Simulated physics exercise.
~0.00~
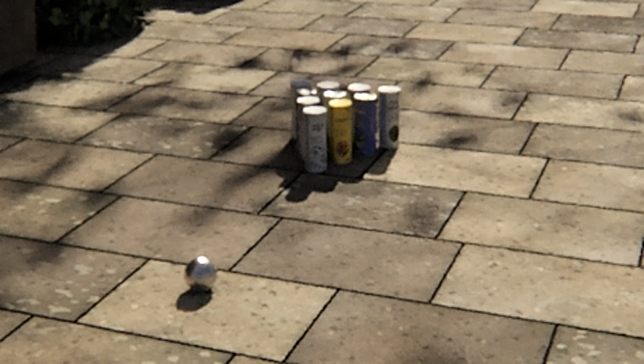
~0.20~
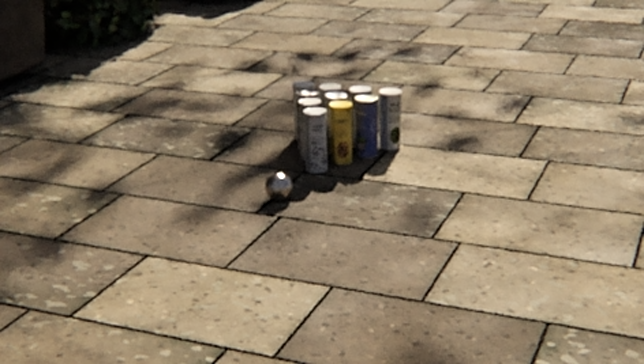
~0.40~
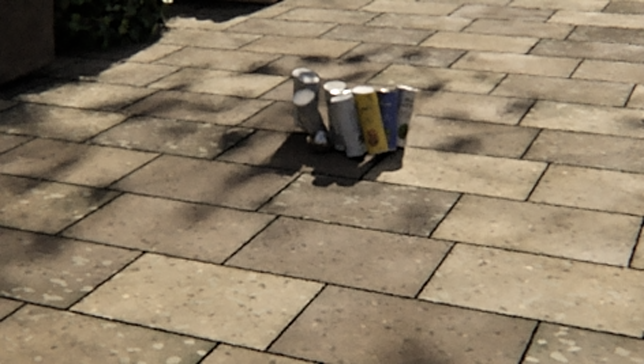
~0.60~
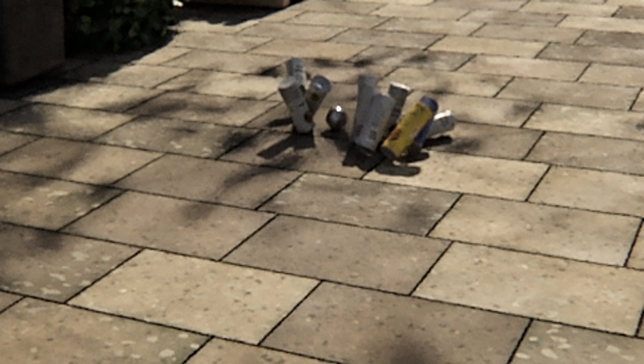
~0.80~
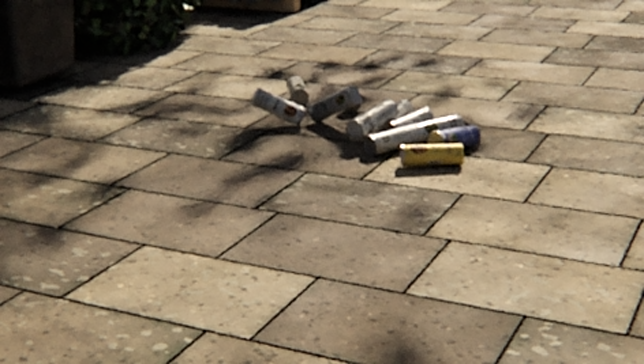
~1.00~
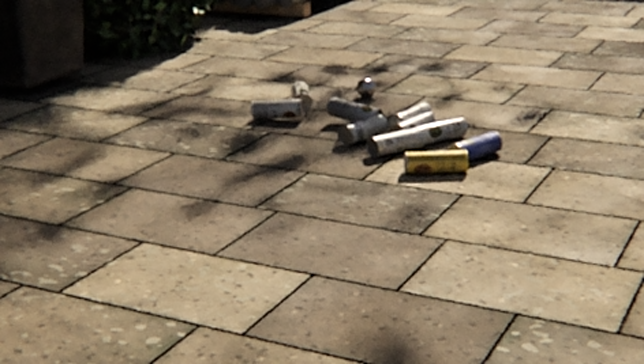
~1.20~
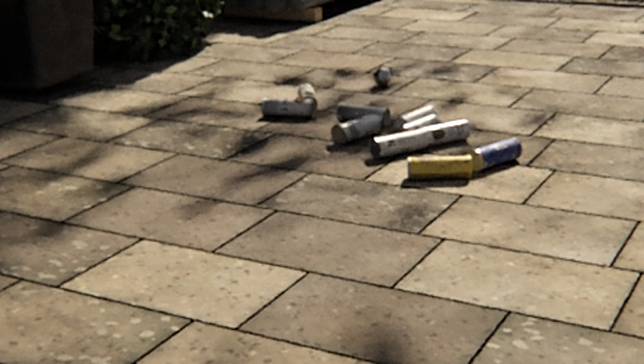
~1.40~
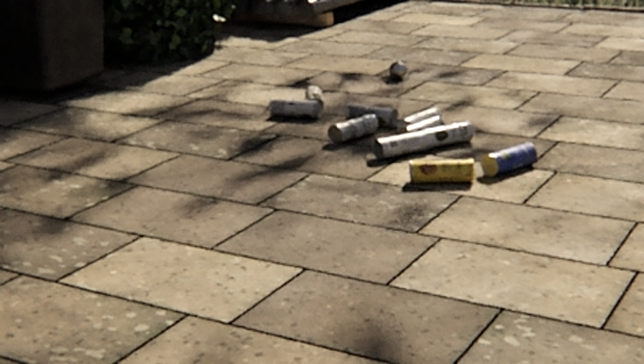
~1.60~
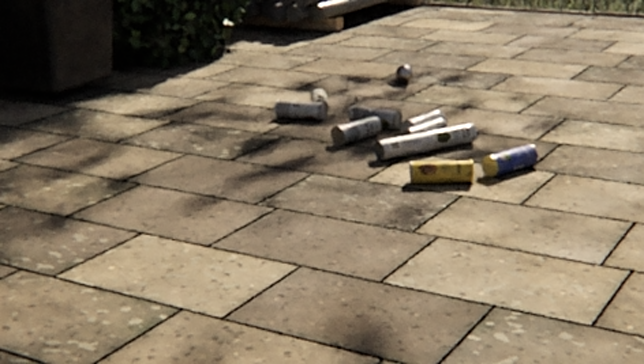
Standing canisters on sunlit paving topple and scatter as a steel ball rolls through them.
